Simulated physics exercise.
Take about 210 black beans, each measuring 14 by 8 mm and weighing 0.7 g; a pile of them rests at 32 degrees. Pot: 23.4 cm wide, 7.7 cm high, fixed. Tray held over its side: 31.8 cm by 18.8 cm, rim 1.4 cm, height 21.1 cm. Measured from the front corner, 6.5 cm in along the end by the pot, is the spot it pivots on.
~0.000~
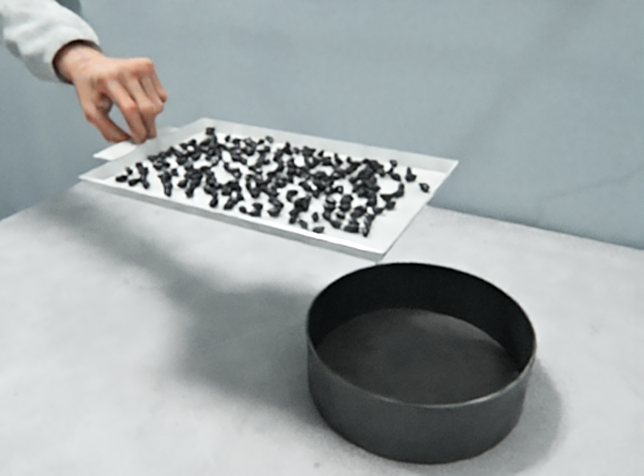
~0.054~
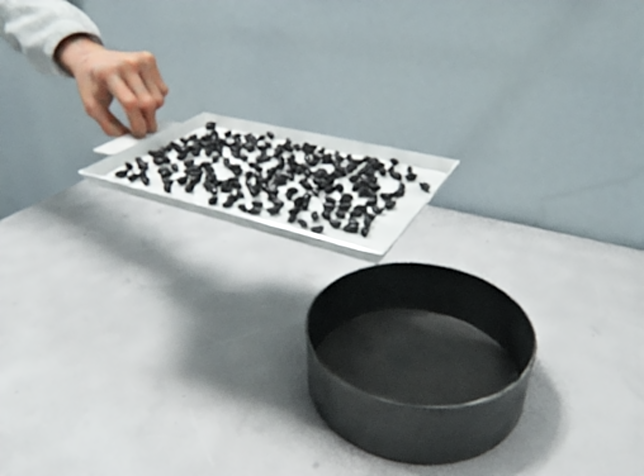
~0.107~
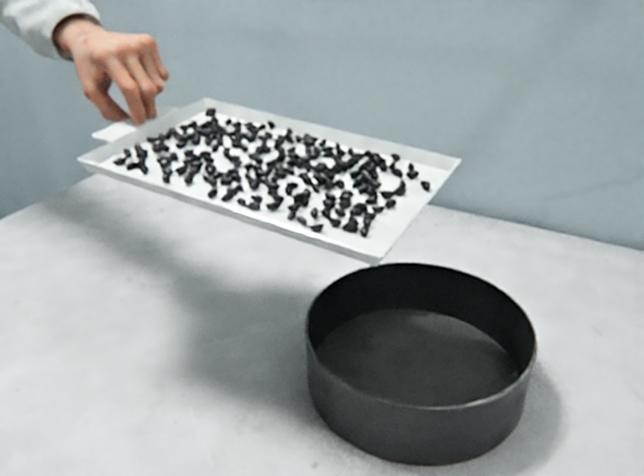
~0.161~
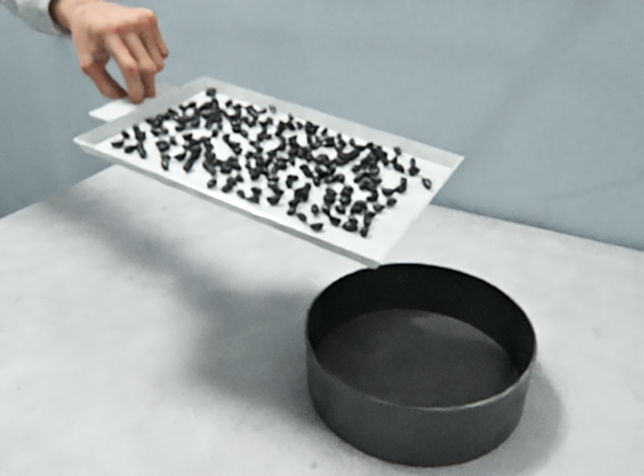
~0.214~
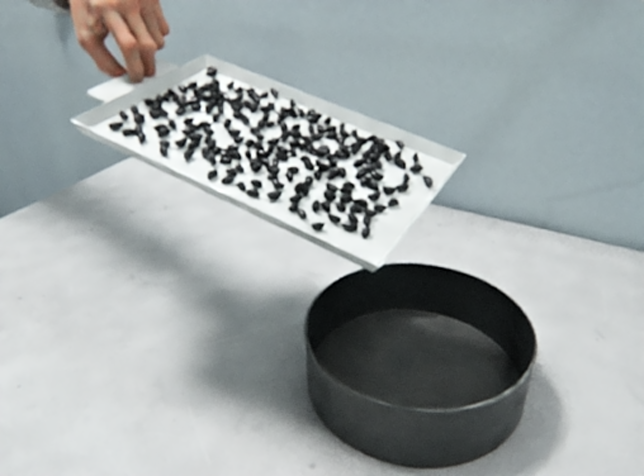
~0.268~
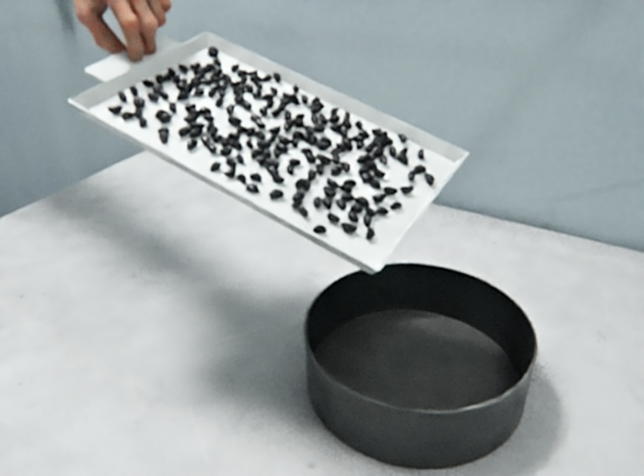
The video shows a hand holding a white tray scattered with black beans above a pale surface, beside a round dark pot. The hand raises the tray's left end, steadily slanting it down toward the right while the beans stay spread across it.
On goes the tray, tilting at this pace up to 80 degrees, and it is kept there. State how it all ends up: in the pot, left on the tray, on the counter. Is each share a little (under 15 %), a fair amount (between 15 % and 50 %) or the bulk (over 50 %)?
Pot: A fair amount; tray: A little; counter: The bulk.
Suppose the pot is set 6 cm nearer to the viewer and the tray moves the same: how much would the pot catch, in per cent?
Then roughly 90 percent would land in it.
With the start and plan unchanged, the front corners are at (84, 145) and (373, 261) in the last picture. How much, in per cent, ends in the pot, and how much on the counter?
Split: Pot = 30, counter = 70.
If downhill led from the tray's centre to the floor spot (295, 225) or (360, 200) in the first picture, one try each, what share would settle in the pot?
First try: Around 30 percent; second try: Around 80 percent.
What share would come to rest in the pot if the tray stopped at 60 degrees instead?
30 per cent.
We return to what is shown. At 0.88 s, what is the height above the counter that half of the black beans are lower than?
About 16 centimetres.
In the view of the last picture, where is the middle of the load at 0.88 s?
The middle of the load should be near (418, 335) then.
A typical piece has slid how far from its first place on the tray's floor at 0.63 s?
It has moved some 10 cm from its start.
After 0.63 s, tilt 48 degrees; the tray holds 100 %, the pot 0 %.
After 0.88 s, tilt 68 degrees; the tray holds 25 %, the pot 10 %.
Then, at 1.23 s, tilt 80 degrees; the tray holds 0 %, the pot 40 %.
In the end, at 2.4 s, pot 40 %, tray 0 %, counter 60 %.
